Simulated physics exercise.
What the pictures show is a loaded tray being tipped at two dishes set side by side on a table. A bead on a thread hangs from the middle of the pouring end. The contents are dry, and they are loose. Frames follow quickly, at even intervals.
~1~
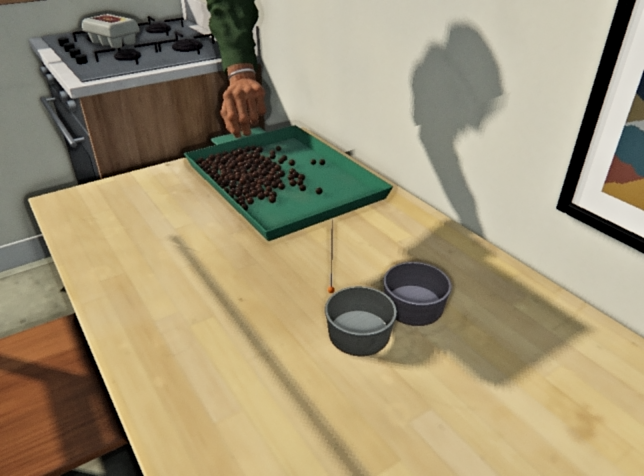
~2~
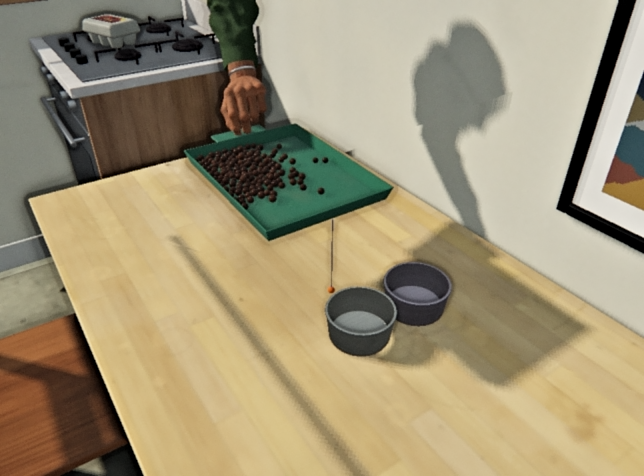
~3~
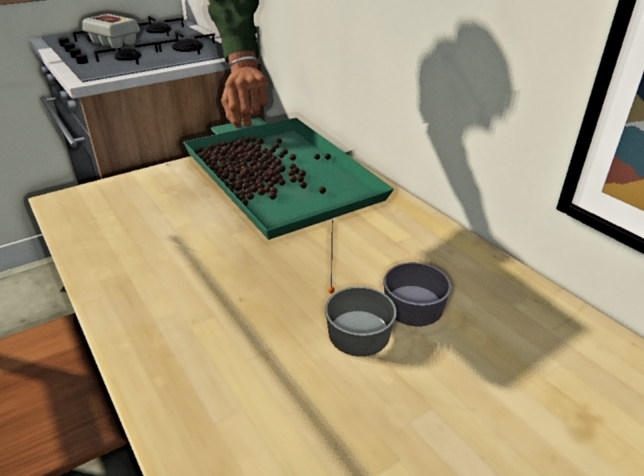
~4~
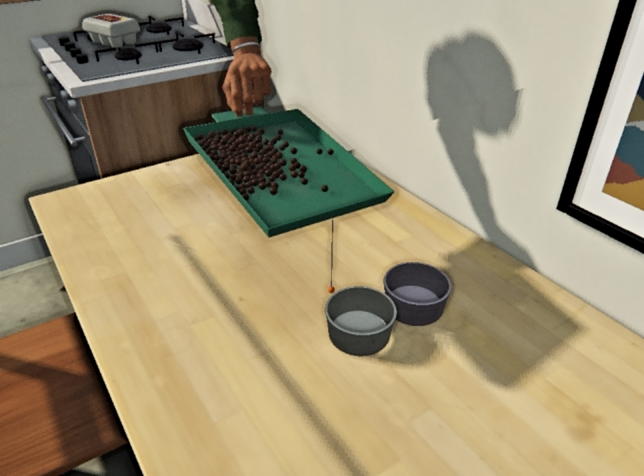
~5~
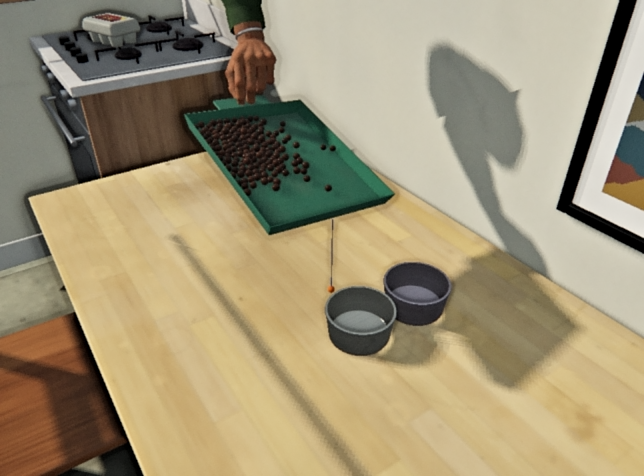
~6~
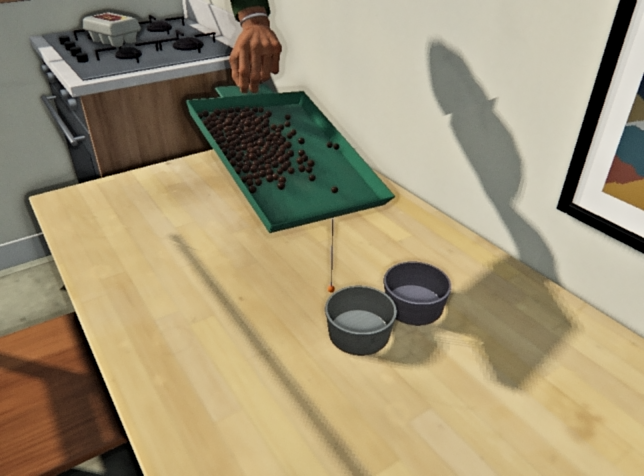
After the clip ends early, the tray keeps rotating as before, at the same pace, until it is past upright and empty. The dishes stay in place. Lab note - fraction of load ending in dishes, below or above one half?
Watching it, the dishes hang on to most of it.
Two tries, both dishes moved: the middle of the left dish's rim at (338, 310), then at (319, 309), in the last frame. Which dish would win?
For the first placement, the right-side one; for the second placement, the right-side one.
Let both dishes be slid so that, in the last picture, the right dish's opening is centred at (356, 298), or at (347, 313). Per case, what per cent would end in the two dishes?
The first try yields 20% and the second yields 10%.
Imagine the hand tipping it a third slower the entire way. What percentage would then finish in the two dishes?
It would be around 80 percent.
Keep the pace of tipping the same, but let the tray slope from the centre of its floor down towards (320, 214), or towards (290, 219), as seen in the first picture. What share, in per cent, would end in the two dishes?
I'd expect around 30 in a hundred first and around 0 in a hundred second.
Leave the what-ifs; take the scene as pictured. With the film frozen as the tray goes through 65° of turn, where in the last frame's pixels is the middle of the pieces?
(387, 234).
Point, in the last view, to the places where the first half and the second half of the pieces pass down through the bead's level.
Points: About (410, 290), then about (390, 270).
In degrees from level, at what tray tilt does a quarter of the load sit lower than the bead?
It is at around 65 degrees by then.
Soon, tray tipped steeply; about half on the tray; a stray few in the left dish; about a quarter in the right dish; a small part outside both; about a third in the air.
A while on, tray tipped past a quarter turn; a stray few on the tray; a small part in the left dish; about half in the right dish; about a quarter outside both; a small part in the air.
Towards the end, tray tipped past a quarter turn; a small part in the left dish; about half in the right dish; about a quarter outside both.
Finally, tray tipped past a quarter turn; a small part in the left dish; about half in the right dish; about a quarter outside both.
